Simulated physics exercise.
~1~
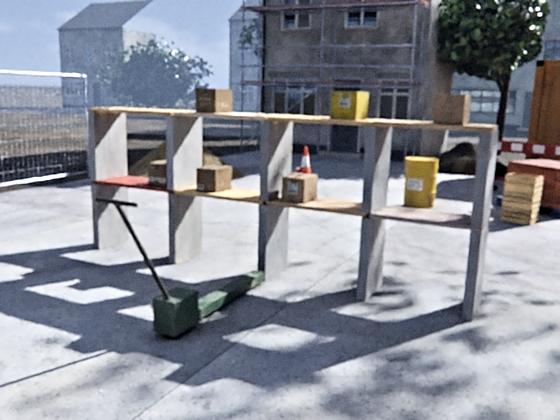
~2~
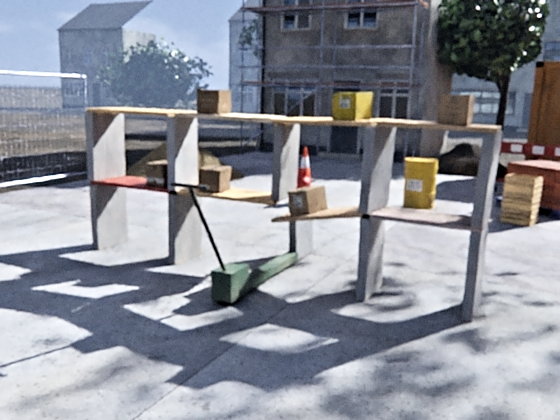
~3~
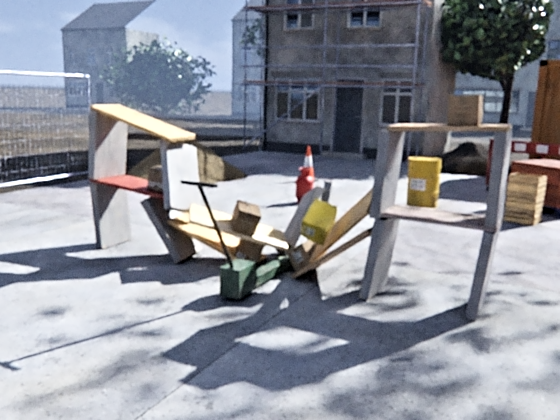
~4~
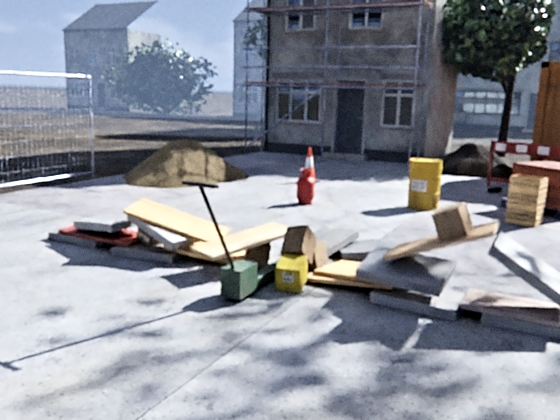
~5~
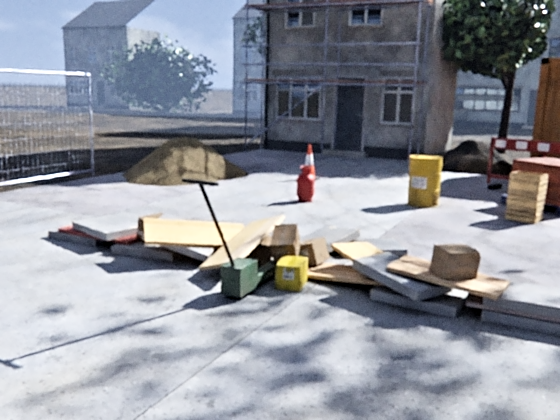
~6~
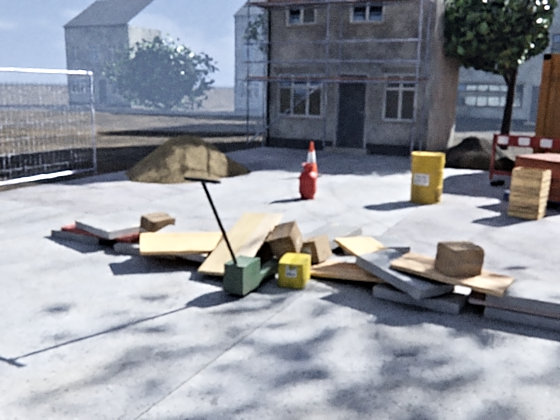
A two-tier row of boards and boxes on grey uprights collapsed after a green floor jack slid in against a middle upright, the centre caving in first, then both ends toppling, until everything lay in a low heap across the building site.
